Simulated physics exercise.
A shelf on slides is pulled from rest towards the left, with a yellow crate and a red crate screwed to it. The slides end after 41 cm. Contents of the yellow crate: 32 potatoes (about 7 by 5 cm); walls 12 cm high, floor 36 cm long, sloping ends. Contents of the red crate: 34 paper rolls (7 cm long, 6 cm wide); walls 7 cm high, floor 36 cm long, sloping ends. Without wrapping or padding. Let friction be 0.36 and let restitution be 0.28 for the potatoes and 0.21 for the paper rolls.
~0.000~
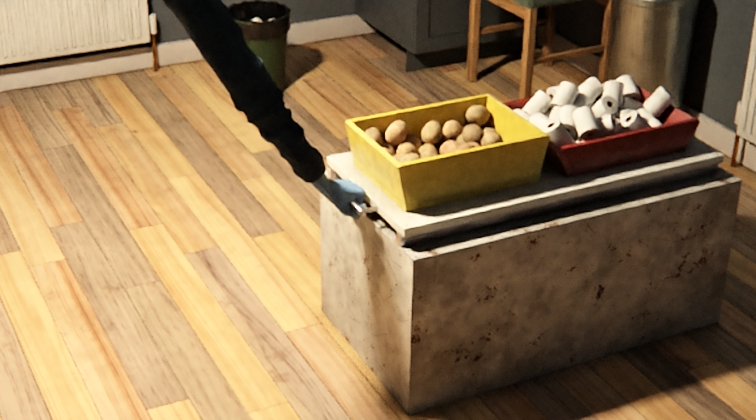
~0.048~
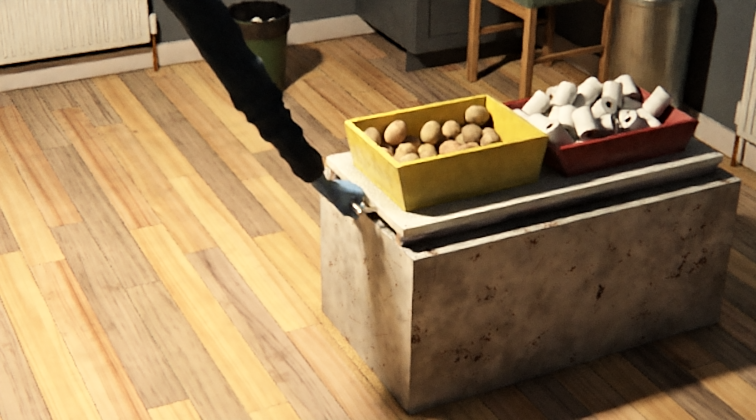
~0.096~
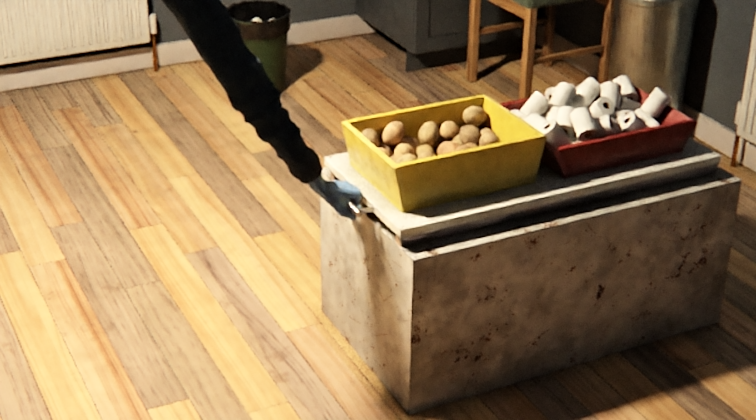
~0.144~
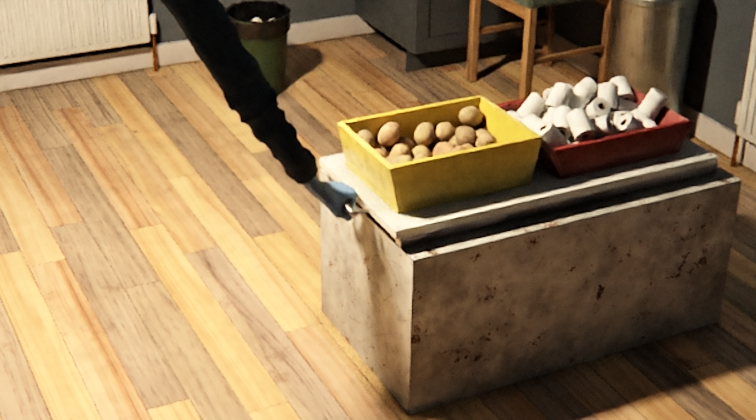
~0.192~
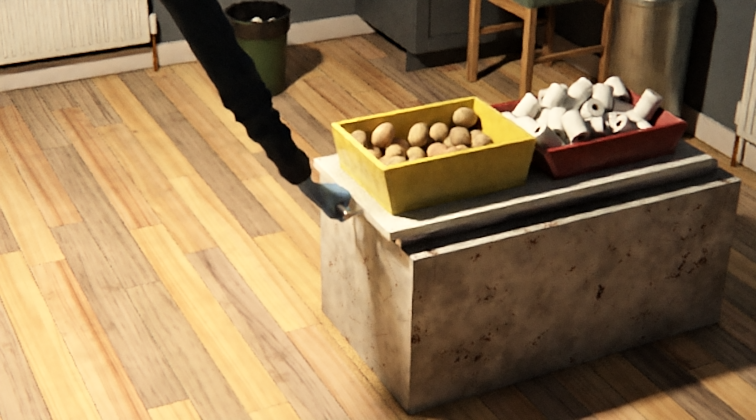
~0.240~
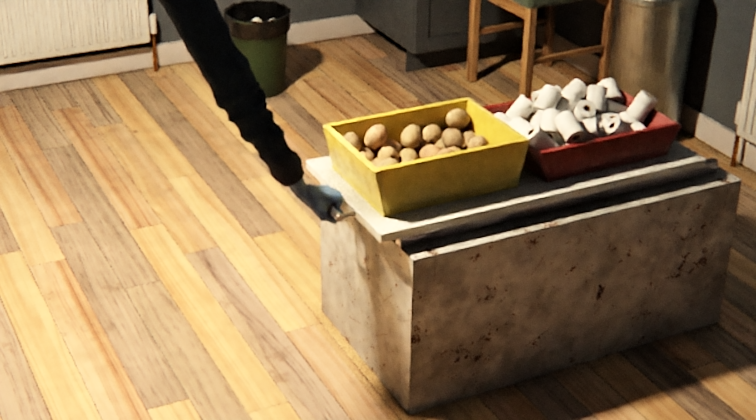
A dark-sleeved arm with a blue-gloved hand reaches in from the upper left of a room with a wooden plank floor, seen from above at an angle. It grips the left end of a pale slab on a stained grey block, where a yellow crate of round brown objects sits left of a red crate of white paper rolls. The hand slowly pulls the slab slightly left, both crates riding along, while the camera stays still.
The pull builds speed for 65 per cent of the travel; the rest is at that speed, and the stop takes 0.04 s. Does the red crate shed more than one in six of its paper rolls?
No, fewer than one in six.
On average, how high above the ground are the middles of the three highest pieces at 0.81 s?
Mean height: Some 64 cm.
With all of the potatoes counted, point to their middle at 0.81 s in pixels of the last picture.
The middle is around (284, 190).
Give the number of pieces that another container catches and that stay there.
Piece count: Roughly 0.
After 0.61 s, end of travel.
After 0.69 s, 0 of 32 out of the yellow crate and 0 of 34 out of the red crate.
After 0.81 s, 0 of 32 out of the yellow crate and 0 of 34 out of the red crate.
After 1.03 s, 0 of 32 out of the yellow crate and 0 of 34 out of the red crate.
Final count (at 1.46 s), 0 of 32 out of the yellow crate and 0 of 34 out of the red crate. Asked share, 0 of 34, 0 per cent.
